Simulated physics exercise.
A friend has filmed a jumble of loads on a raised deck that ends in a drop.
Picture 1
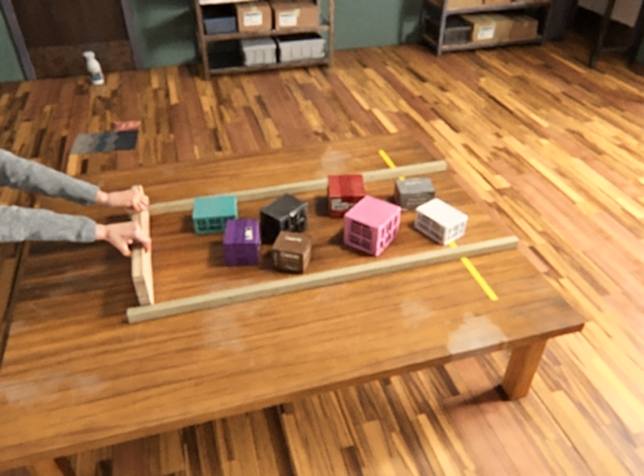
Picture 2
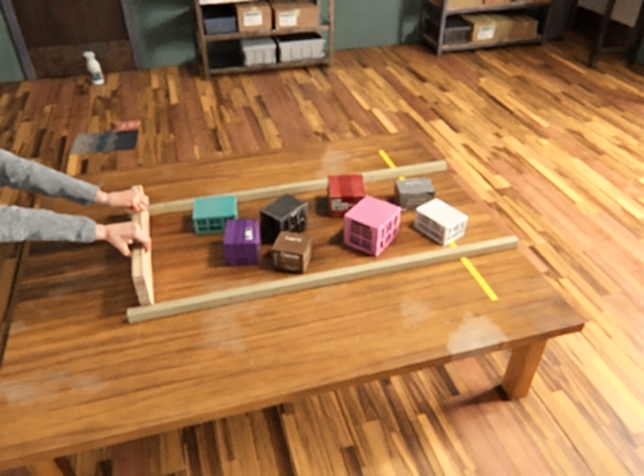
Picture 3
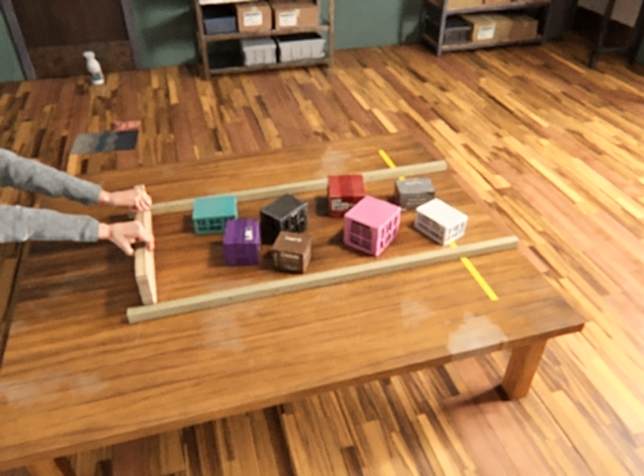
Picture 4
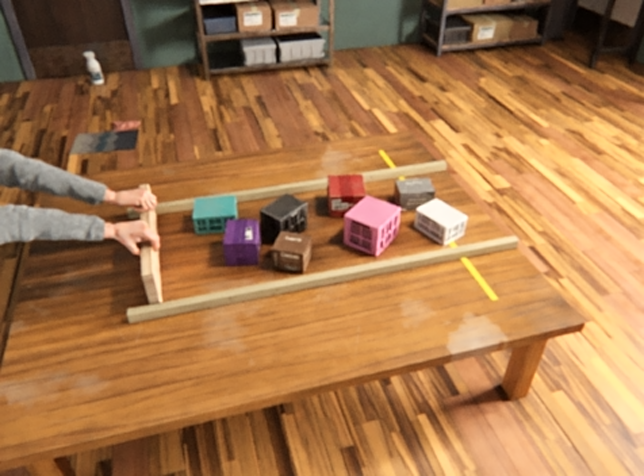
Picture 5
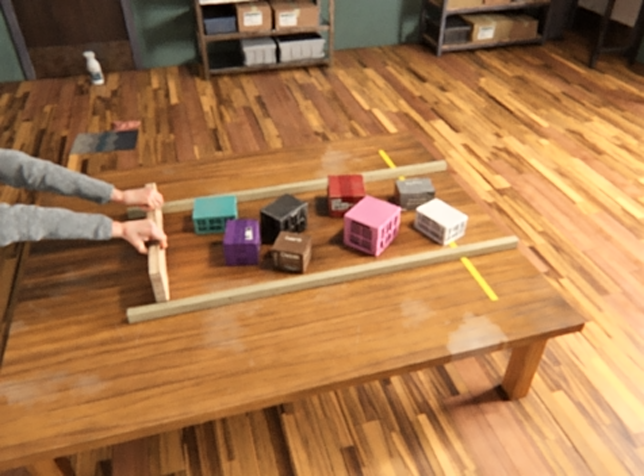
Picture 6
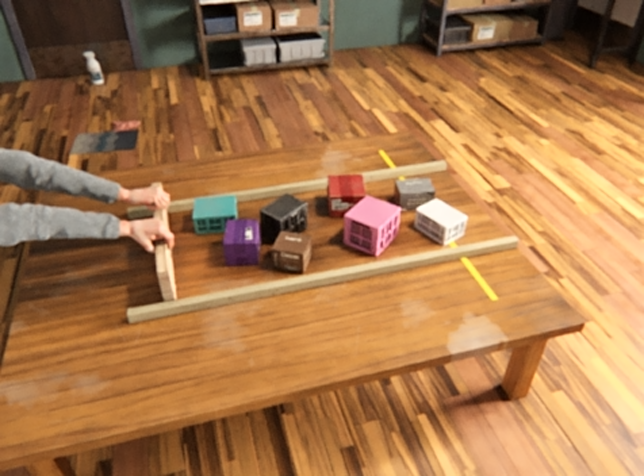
In a room with a patterned wood floor and shelves at the back, a wooden table is seen from above at an angle. Between two pale rails sit turquoise, purple, black, brown, red, pink, grey and white boxes, with yellow tape toward the right. Two grey-sleeved hands slide an upright plank slightly rightward while the boxes and camera stay still.
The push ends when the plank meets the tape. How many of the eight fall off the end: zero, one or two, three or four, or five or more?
Outcome: The number that fall off is three or four.
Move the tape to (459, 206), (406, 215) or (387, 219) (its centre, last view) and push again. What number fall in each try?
In that order 5, 2 and 0.
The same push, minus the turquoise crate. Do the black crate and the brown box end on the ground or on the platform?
The black crate remains up; the brown box stays on.
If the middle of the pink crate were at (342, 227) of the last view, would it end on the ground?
Then it stays on.
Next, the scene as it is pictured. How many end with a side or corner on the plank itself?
3 of them.
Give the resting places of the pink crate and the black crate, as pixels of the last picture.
About (495, 215), and the other about (462, 186).
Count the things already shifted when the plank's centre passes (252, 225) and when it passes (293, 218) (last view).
4 and 5.
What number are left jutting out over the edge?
It comes to 2.
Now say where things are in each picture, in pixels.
In the first picture, white crate (440, 222); grey box (414, 194); pink crate (372, 225); plank (142, 243); tape (427, 211).
In the second picture, grey box (414, 194); brown box (292, 252).
In the third picture, pink crate (372, 226); purple parcel (243, 242).
In the fourth picture, white crate (440, 222); red parcel (346, 196).
In the fifth picture, grey box (414, 194); turquoise crate (216, 214).
In the sixth picture, white crate (440, 222); grey box (414, 194); pink crate (372, 226); plank (163, 240); tape (427, 211).
Early on, none off yet; white crate at rest near (440, 222); grey box at rest near (414, 194); pink crate at rest near (372, 226).
Finally, the number that fall off is three or four; lost, red parcel, grey box and white crate.
